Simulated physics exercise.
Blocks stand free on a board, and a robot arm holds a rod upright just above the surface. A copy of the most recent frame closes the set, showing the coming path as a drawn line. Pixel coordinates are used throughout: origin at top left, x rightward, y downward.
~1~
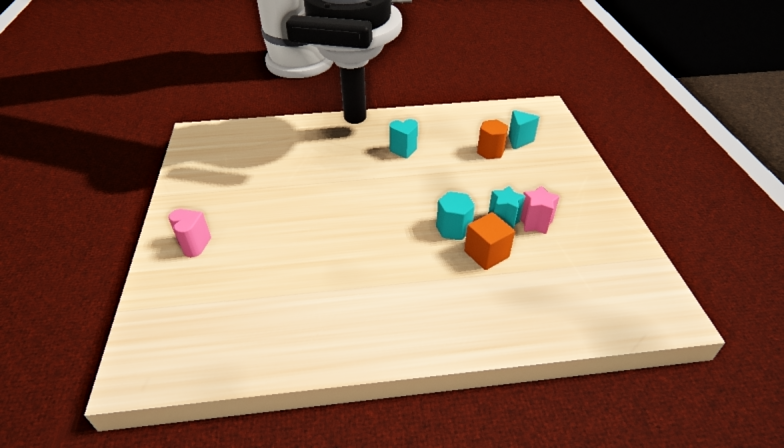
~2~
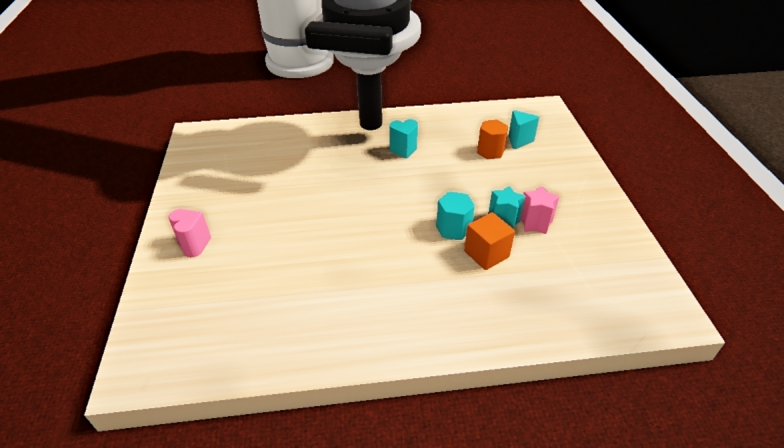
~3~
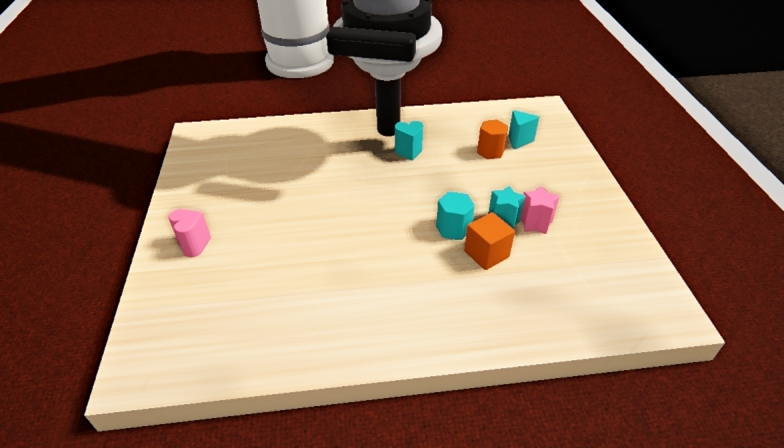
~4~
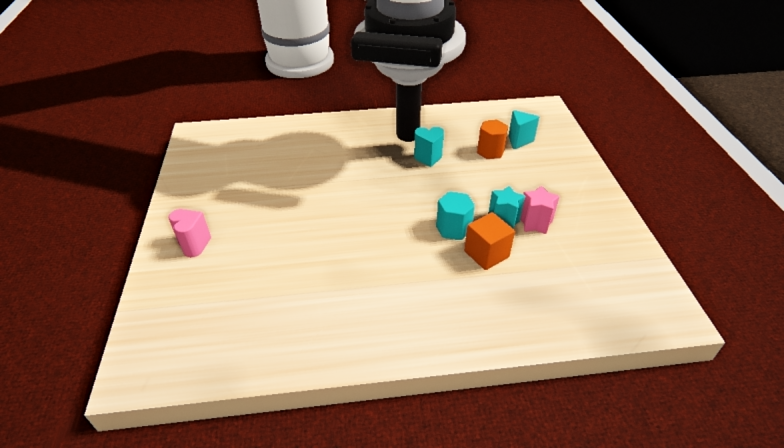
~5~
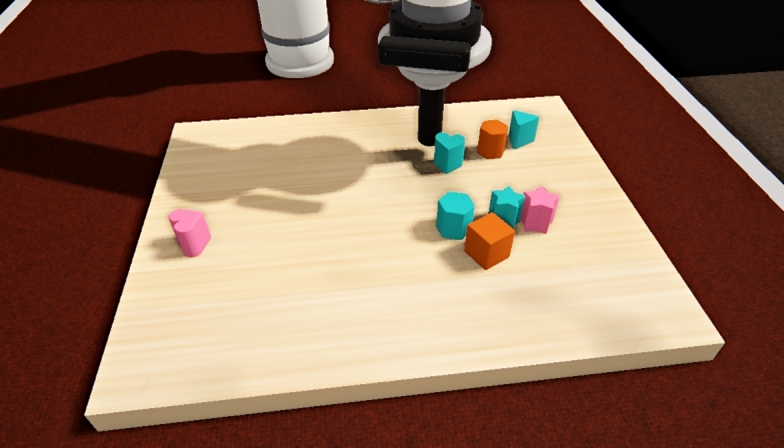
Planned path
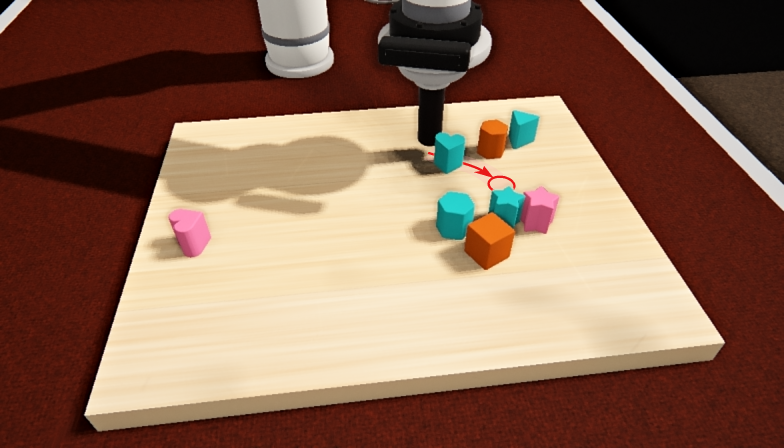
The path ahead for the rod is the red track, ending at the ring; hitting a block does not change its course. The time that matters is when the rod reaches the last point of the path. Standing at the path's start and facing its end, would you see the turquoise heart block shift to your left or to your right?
Off to the right side.
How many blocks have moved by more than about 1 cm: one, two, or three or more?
Just one will move.
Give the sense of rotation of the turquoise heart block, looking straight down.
It twists clockwise.
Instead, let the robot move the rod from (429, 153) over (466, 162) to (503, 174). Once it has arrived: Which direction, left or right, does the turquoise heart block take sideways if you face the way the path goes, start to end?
Gets pushed right.
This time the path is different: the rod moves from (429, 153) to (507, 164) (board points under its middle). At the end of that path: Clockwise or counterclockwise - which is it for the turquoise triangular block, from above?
Twists anticlockwise.
Drawn move, from (429, 153) over (455, 161) and (481, 170) to (501, 185).
The first path, step by step. One third of the way, rod (457, 149); turquoise heart block (473, 151), turned 30° clockwise.
Two thirds of the way, rod (483, 158); turquoise heart block (487, 161), turned 85° clockwise.
At the end, rod (504, 172); turquoise heart block (494, 172), turned 145° clockwise; orange hexagonal block still.
